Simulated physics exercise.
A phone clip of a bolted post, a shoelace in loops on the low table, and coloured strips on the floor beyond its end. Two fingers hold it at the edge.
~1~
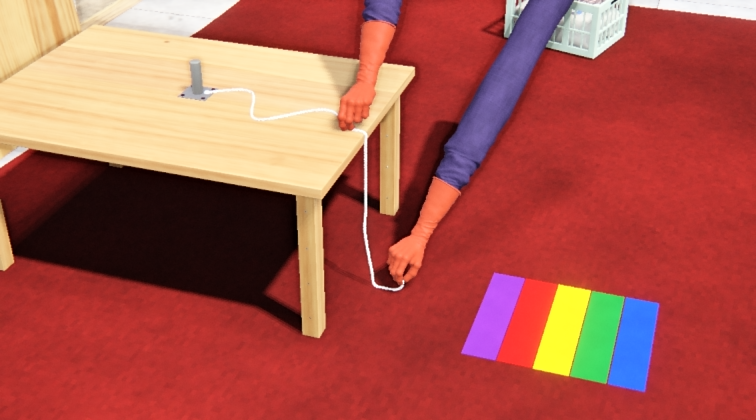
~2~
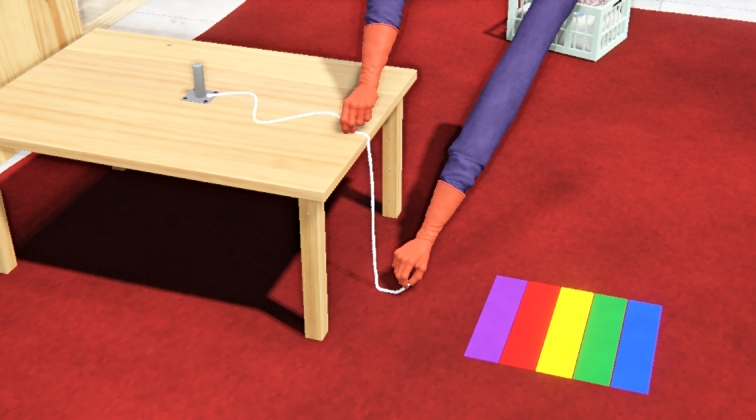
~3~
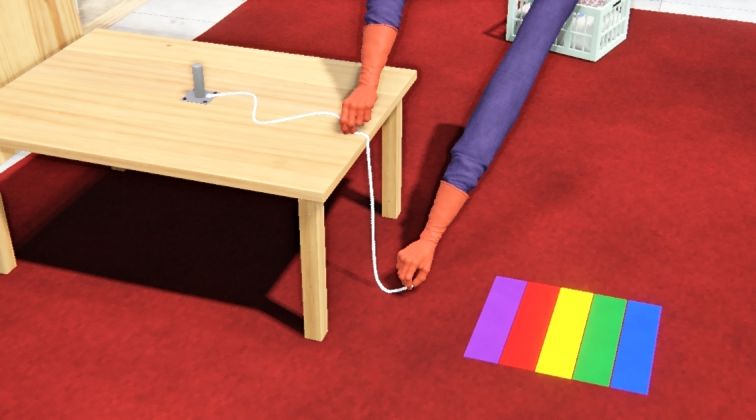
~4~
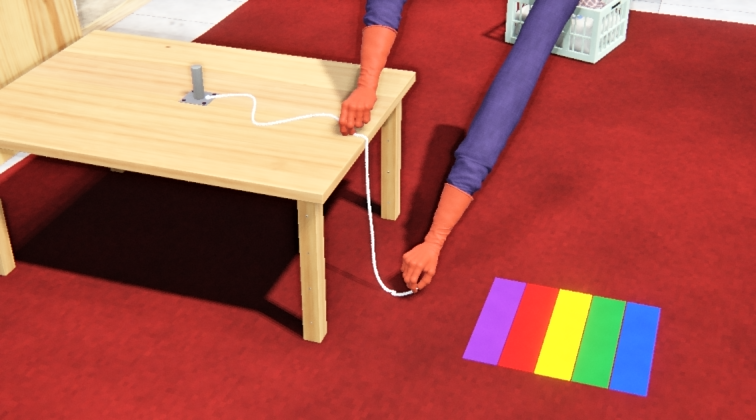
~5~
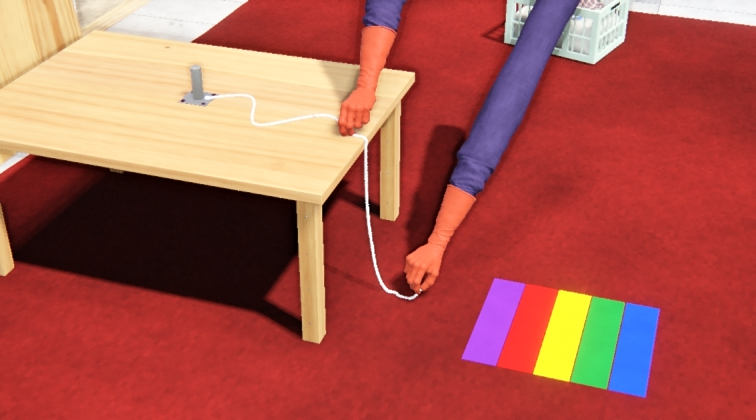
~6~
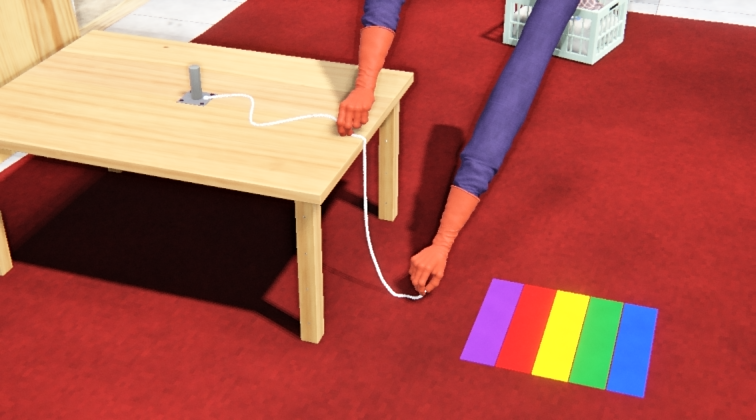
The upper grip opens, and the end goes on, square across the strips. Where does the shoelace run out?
The green one.
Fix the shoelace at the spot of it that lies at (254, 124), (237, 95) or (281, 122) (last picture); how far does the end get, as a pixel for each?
About (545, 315), (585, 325) and (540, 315).
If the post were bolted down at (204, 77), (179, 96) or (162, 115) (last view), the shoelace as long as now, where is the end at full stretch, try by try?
About (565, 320), (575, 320) and (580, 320).
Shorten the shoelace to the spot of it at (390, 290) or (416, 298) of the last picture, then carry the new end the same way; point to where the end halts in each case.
Try by try, around (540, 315) and (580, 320).
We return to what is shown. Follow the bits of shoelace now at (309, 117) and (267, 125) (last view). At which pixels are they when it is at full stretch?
Near (353, 131) and (313, 122).
Soon after, end near (532, 312); over red.
After that, end near (573, 320); over yellow.
At the stop, end near (598, 325); over green. It halts on the green strip.
